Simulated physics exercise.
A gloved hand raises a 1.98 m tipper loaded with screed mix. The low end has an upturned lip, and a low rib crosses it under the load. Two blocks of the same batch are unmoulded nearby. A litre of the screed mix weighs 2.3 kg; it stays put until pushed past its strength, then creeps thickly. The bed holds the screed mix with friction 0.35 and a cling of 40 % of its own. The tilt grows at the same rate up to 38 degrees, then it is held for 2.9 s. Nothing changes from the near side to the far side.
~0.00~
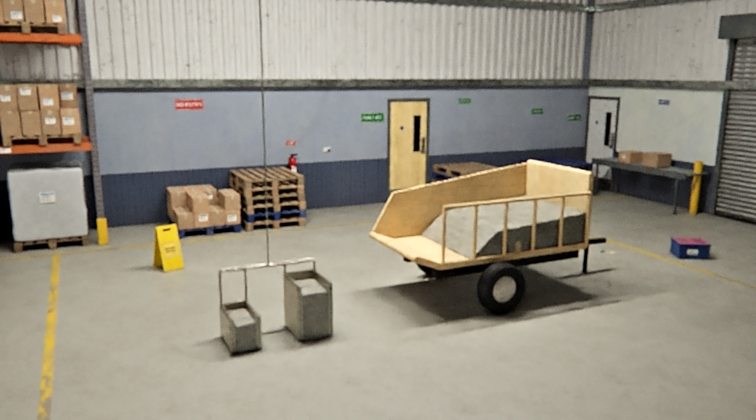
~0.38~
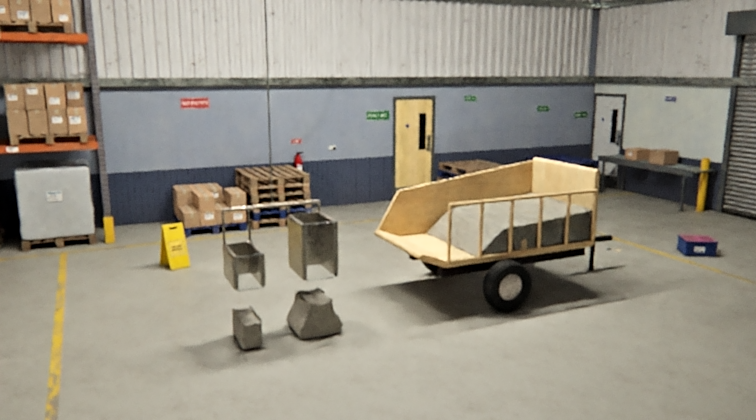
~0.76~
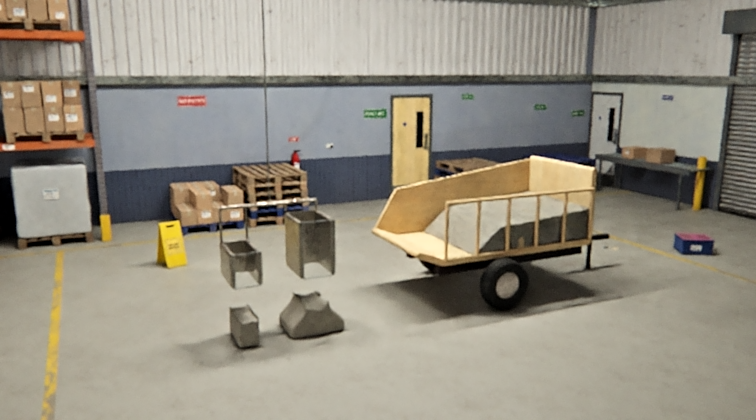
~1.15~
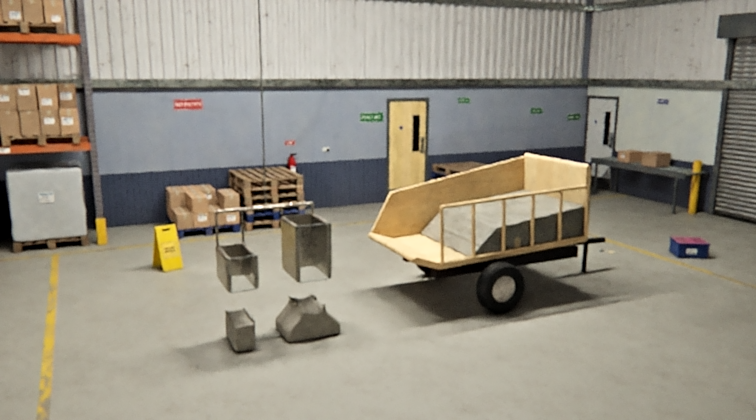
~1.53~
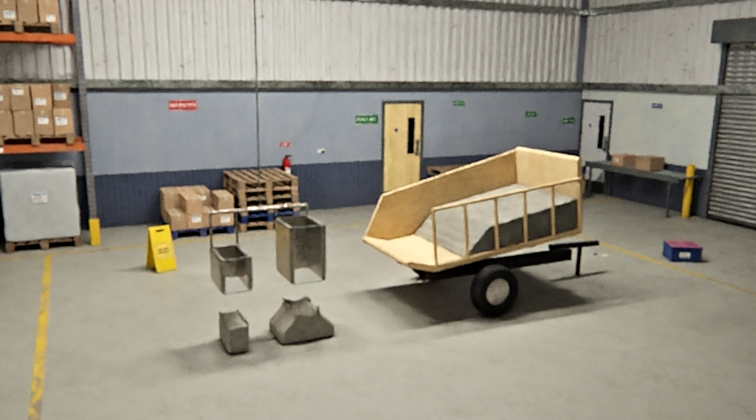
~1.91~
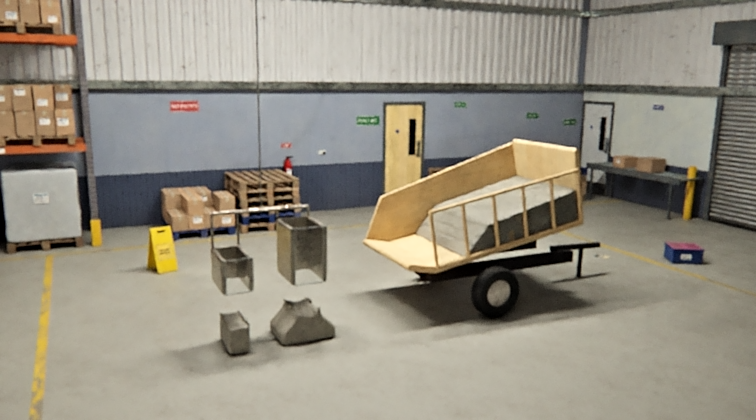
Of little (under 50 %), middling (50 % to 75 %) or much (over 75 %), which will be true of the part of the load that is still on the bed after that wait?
The part of the load that is still on the bed after that wait is little, under 50 %.
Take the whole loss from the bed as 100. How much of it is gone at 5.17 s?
Some 40 per cent.
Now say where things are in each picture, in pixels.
In the first picture, top of the high end at (589, 175), tilt 0 degrees; foremost bit of the screed mix at (472, 258); block heights 27 cm, 48 cm (left to right).
In the second picture, top of the high end at (595, 173), tilt 0 degrees; foremost bit of the screed mix at (478, 256); block heights 26 cm, 35 cm (left to right).
In the third picture, top of the high end at (592, 171), tilt 0 degrees; foremost bit of the screed mix at (475, 254); block heights 26 cm, 30 cm (left to right).
In the fourth picture, top of the high end at (586, 168), tilt 2 degrees; foremost bit of the screed mix at (472, 257); block heights 26 cm, 30 cm (left to right).
In the fifth picture, top of the high end at (577, 161), tilt 6 degrees; foremost bit of the screed mix at (466, 257); block heights 26 cm, 30 cm (left to right).
In the sixth picture, top of the high end at (574, 153), tilt 10 degrees; foremost bit of the screed mix at (466, 256); block heights 26 cm, 30 cm (left to right).
After 2.88 s, the tilt is 20 degrees and 100 % is on the bed.
After 4.03 s, the tilt is 31 degrees and 100 % is on the bed.
After 5.17 s, the tilt is 38 degrees and 70 % is on the bed.
After 6.32 s, the tilt is 38 degrees and 31 % is on the bed.
After 7.75 s, the tilt is 38 degrees and 31 % is on the bed.
